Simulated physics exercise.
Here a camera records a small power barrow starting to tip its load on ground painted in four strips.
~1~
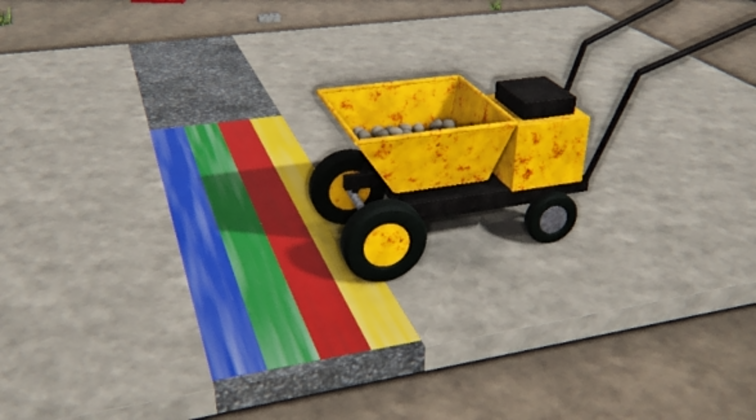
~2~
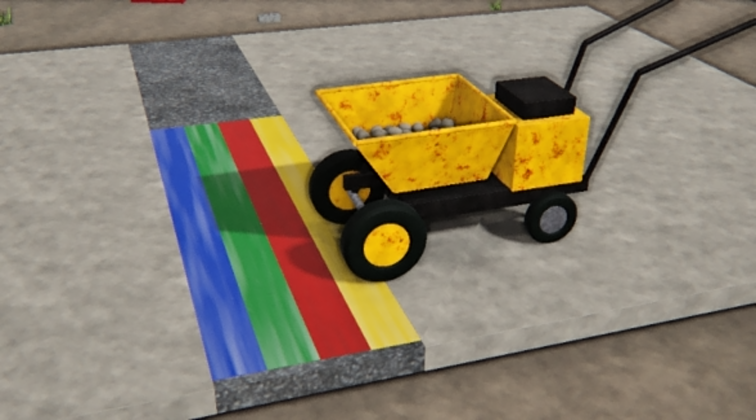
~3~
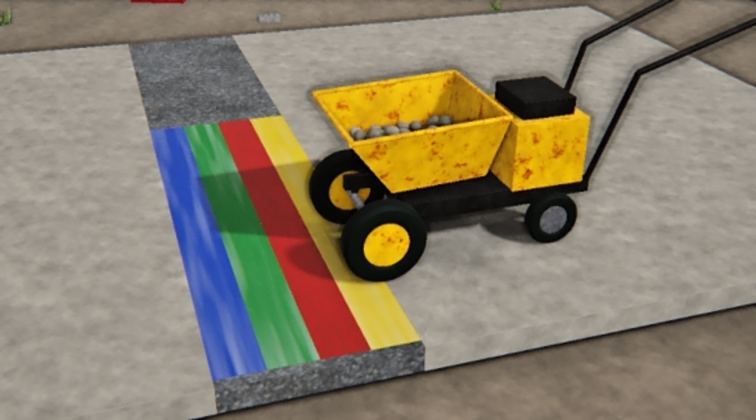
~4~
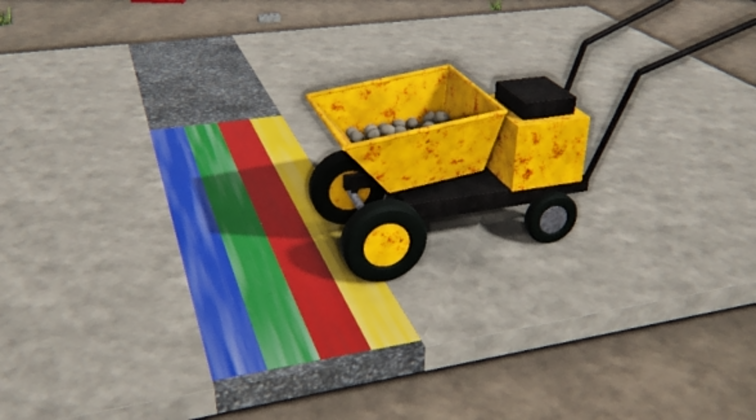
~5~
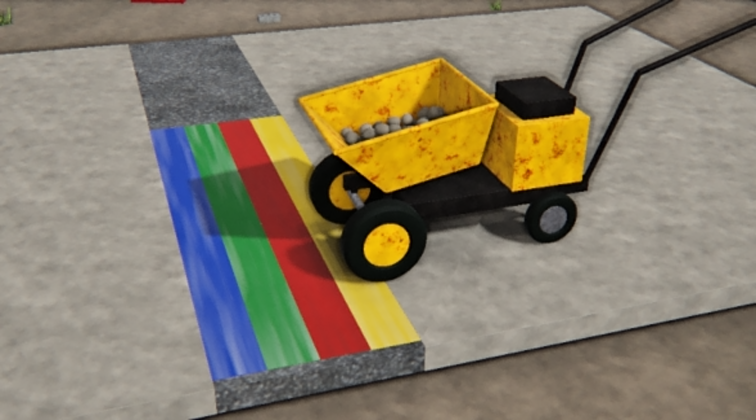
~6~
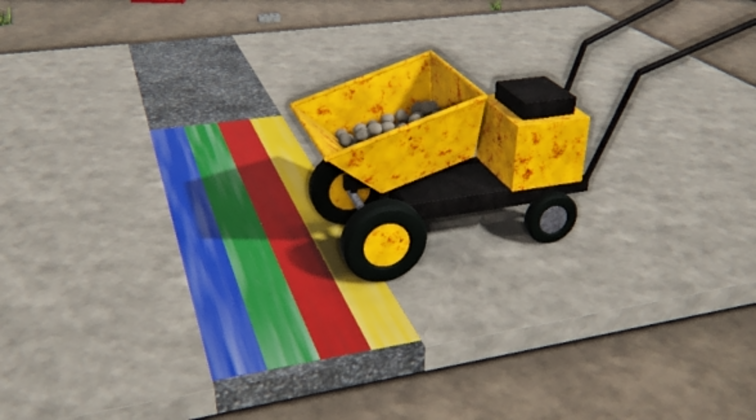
A yellow power barrow holding grey pebbles stood still beside blue, green, red and yellow painted strips, then its skip slowly tilted forward to the left, the front lip dipping and the back rising.
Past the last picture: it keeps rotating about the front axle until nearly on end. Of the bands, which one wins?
The blue band wins.
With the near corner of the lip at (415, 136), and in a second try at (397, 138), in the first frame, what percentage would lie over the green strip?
That would be roughly 50 in a hundred and then roughly 50 in a hundred.
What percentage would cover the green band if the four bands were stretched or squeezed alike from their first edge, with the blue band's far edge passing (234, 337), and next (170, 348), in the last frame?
I'd estimate some 10 per cent, and then some 50 per cent.
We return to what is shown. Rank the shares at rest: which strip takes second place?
Green.
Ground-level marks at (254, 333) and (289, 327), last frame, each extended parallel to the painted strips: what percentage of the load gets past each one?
Respectively 70 and 90 %.
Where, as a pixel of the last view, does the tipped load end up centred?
The centre comes to rest close to (218, 268).
Soon, skip tipped steeply; all in the skip.
A while on, skip tipped right over; nearly all in the skip; a small part over the green strip; a stray few over the blue strip.
Towards the end, skip tipped right over; a stray few in the skip; about a quarter over the green strip; about half over the blue strip; about a quarter off the paint.
Finally, skip tipped right over; none over the yellow strip; none over the red strip; about a third over the green strip; about half over the blue strip; about a quarter off the paint.
